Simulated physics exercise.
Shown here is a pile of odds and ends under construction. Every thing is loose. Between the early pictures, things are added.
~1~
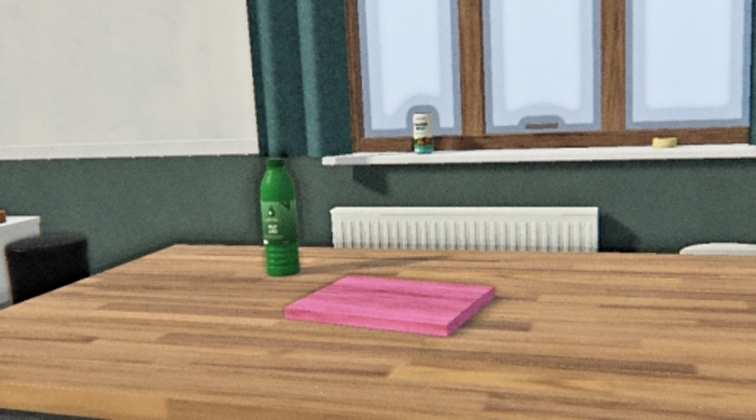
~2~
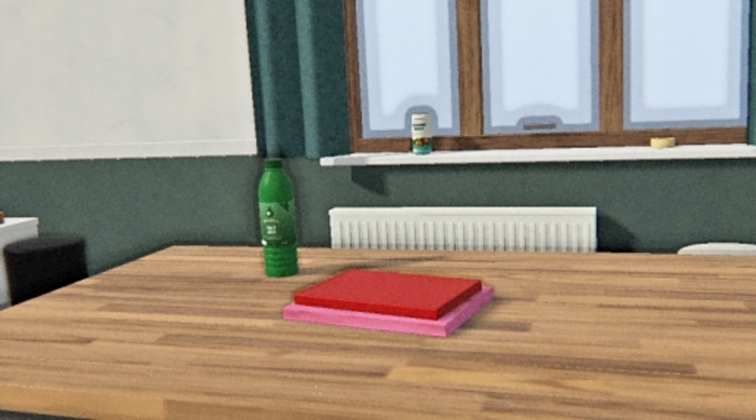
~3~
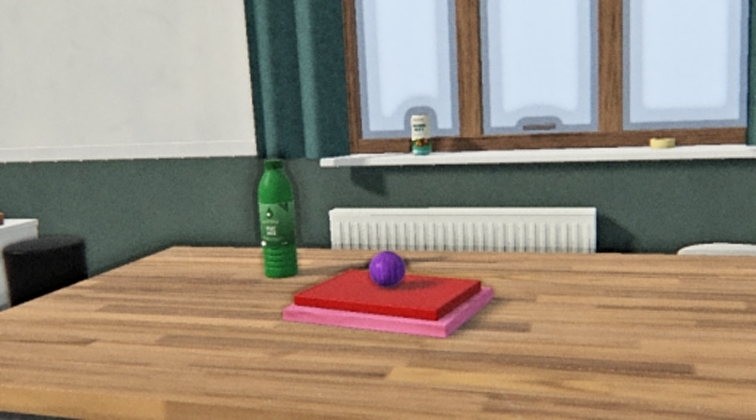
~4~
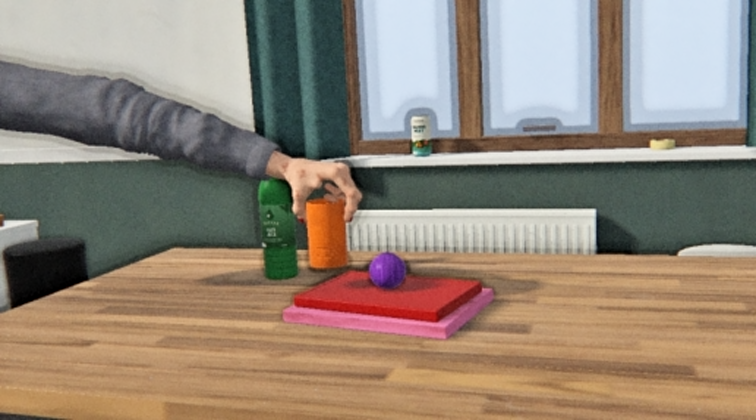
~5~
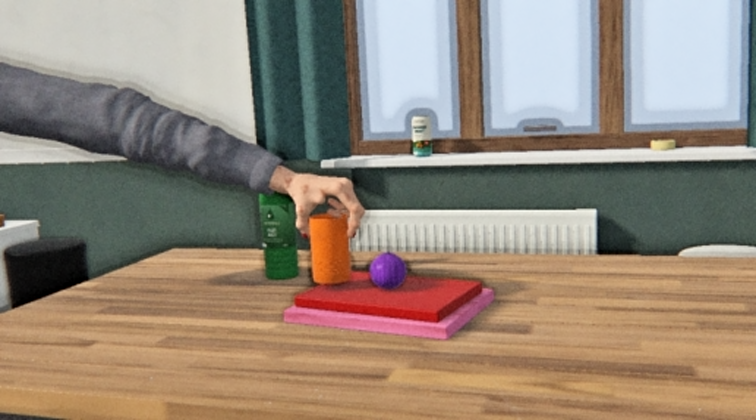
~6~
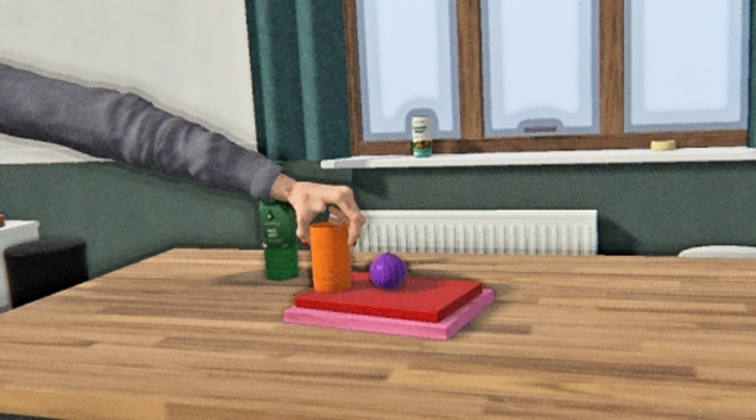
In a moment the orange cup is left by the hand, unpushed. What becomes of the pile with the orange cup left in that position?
The pile copes with it, I'd say.
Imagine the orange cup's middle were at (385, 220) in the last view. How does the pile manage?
Then it loses its balance.
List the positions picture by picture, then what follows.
In the first frame, the last thing is not in view yet; green bottle (279, 217).
In the second frame, the last thing is not in view yet.
In the third frame, the last thing is not in view yet; green bottle (278, 218).
In the fourth frame, still above its spot; orange cup (327, 233); purple onion (388, 270).
In the fifth frame, still above its spot; orange cup (331, 248); green bottle (278, 220).
In the sixth frame, set down, still held; orange cup (331, 256); purple onion (388, 271).
Then, 0.20 s after the last picture, nothing has stirred.
Then, 0.50 s after the last picture, orange cup resting near (331, 257).
At rest, all 5 in place. Seen from the same camera at the end, orange cup near (331, 257). The pile keeps its balance.
